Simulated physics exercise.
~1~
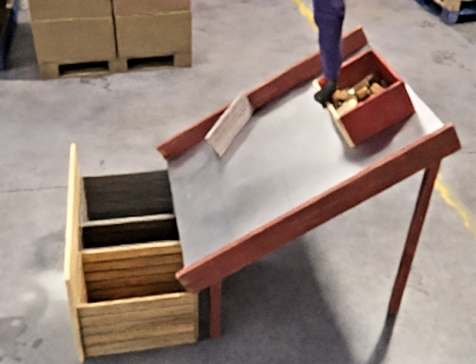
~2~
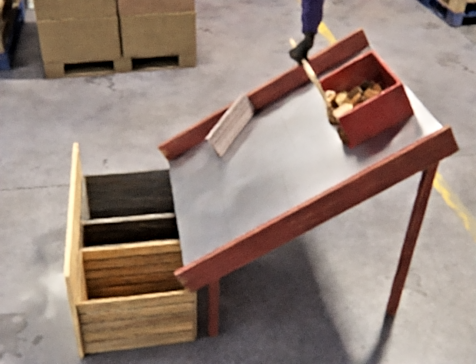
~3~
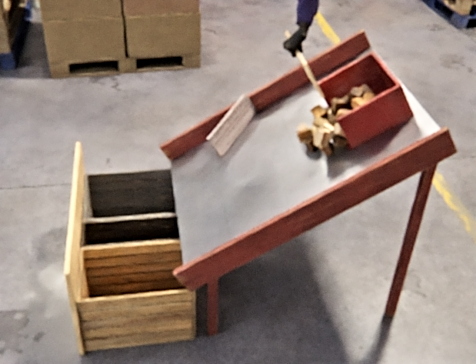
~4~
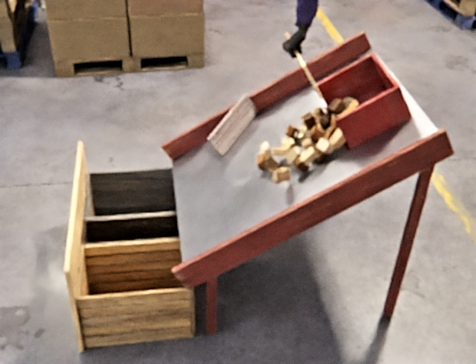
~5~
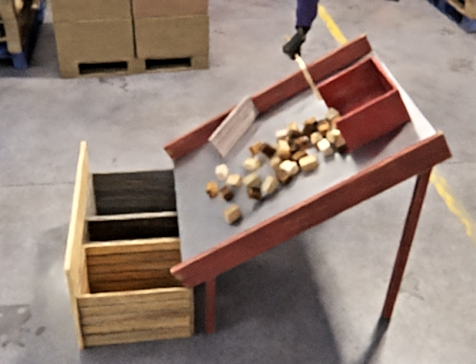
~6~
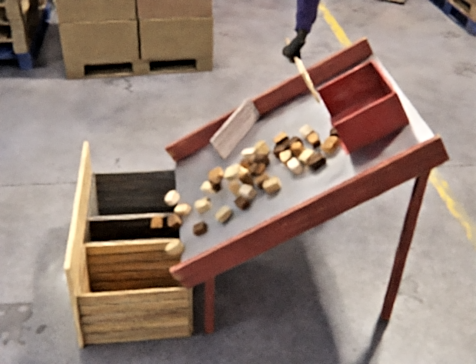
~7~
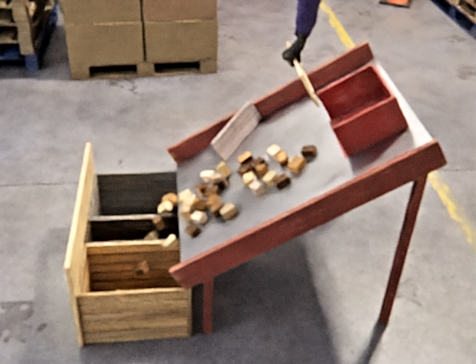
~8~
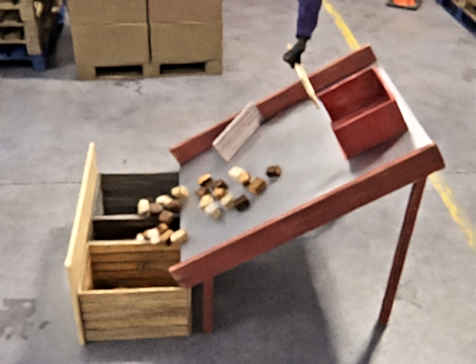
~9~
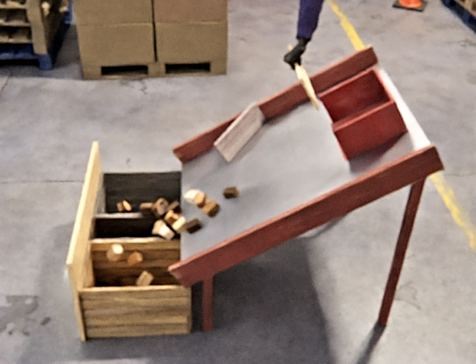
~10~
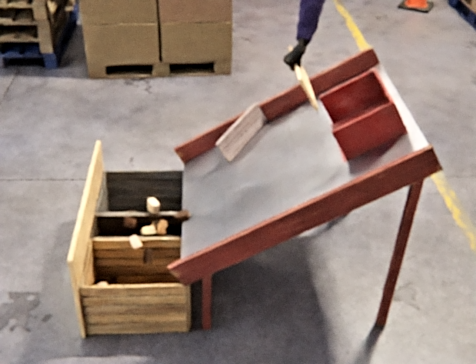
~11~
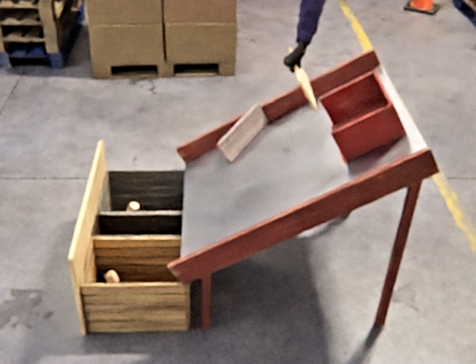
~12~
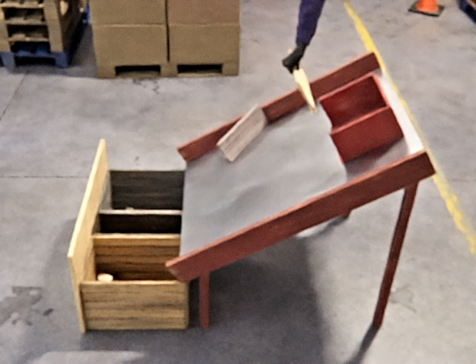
On a concrete warehouse floor, seen from above at a slight sideways drift, a red-railed table slopes down to the left, with an angled board on its grey surface. A red pen of wooden blocks sits at its upper right, and a wooden box with open compartments stands below its left end. A dark-gloved hand swings the gate up and holds it clear. The blocks spill out, spread down the slope and tumble over the lower edge into the different compartments. Finally the slope and pen look empty, and one pale block shows in the nearest compartment.
